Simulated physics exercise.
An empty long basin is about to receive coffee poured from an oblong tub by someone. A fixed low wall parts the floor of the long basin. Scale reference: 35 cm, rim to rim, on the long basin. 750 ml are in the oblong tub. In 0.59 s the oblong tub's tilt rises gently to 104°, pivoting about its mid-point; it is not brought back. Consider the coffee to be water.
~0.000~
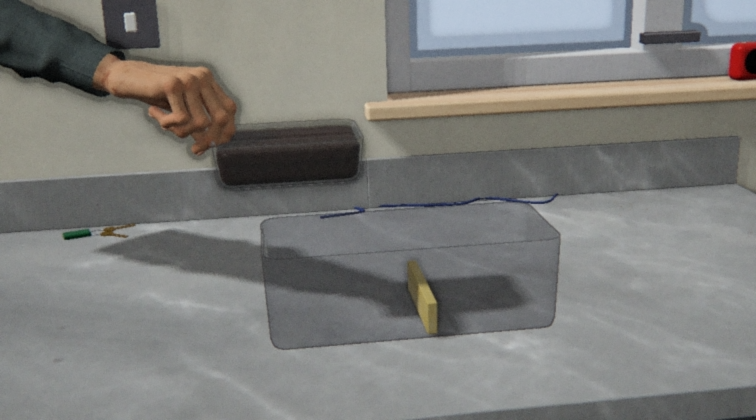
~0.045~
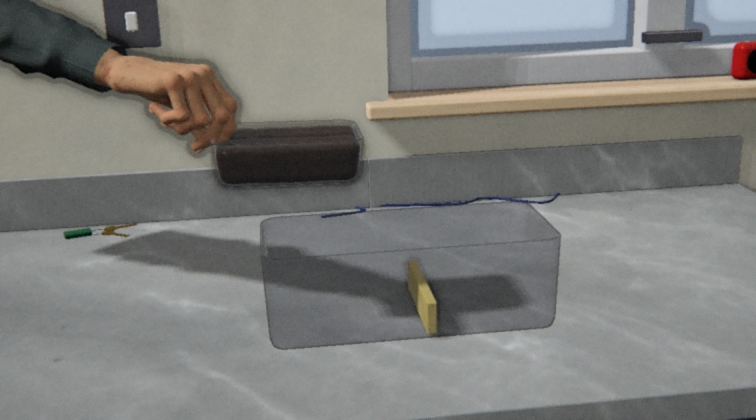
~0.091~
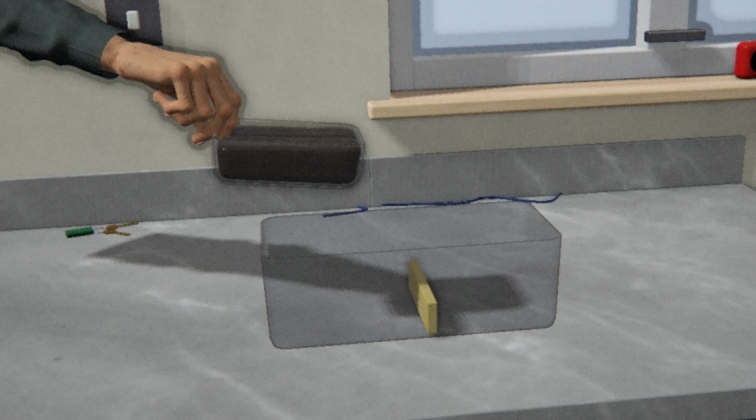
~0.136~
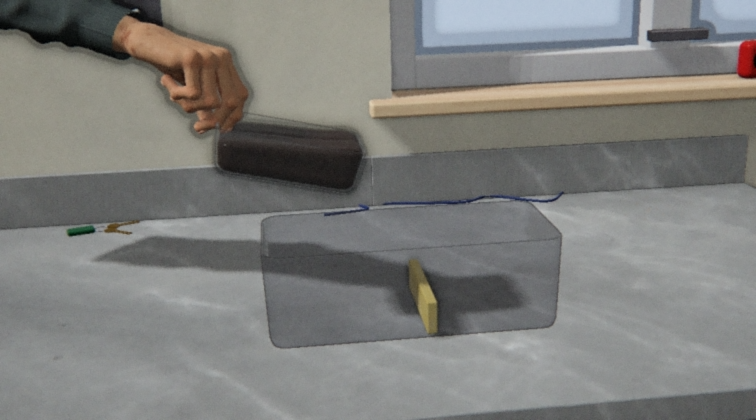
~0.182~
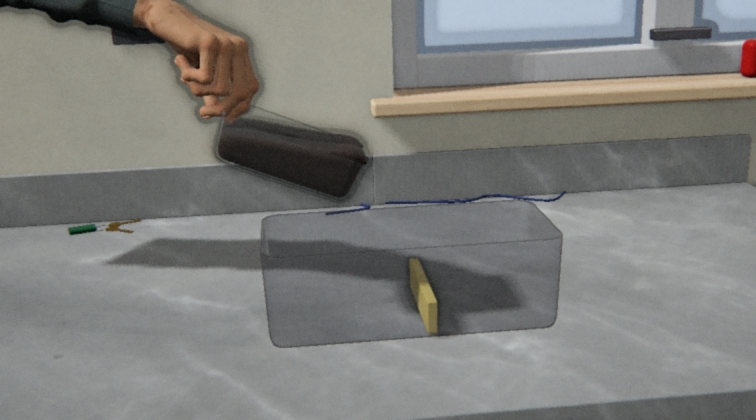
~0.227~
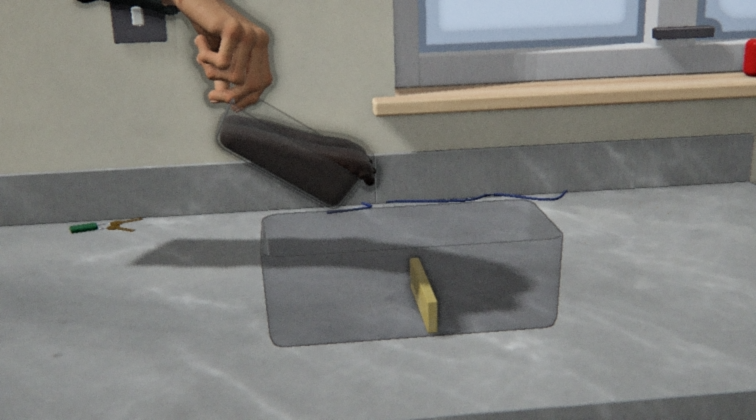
On a grey counter, a hand gradually tilts a dark oblong tub rightward above a clear basin.
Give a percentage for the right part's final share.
My figure is 15 %.
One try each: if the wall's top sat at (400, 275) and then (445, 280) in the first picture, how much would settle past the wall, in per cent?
45 per cent first, 20 per cent second.
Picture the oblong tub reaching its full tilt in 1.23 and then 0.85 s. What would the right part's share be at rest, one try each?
In order, 40 and 25 per cent.
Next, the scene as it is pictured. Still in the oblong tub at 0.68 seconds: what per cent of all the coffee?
Close to 0 in a hundred.
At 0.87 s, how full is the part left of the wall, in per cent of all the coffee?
Roughly 74 per cent.
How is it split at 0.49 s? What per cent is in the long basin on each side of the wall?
Left: Around 78. Right: Around 4.
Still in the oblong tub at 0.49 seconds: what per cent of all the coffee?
Around 6 percent.
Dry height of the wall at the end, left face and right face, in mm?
Left roughly 20 mm; right roughly 36 mm.
Then, 0.49 s in, the tilt is 96° and 6 per cent is still to pour, 78 is left of the wall and 4 right of it.
Then, 0.68 s in, the tilt is 104° and 0 per cent is still to pour, 70 is left of the wall and 11 right of it.
Then, 0.87 s in, the tilt is 104° and 0 per cent is still to pour, 74 is left of the wall and 15 right of it.
Then, 1.09 s in, the tilt is 104° and 0 per cent is still to pour, 74 is left of the wall and 15 right of it.
Finally, 74 per cent lies left of the wall, 15 right of it and 11 outside.
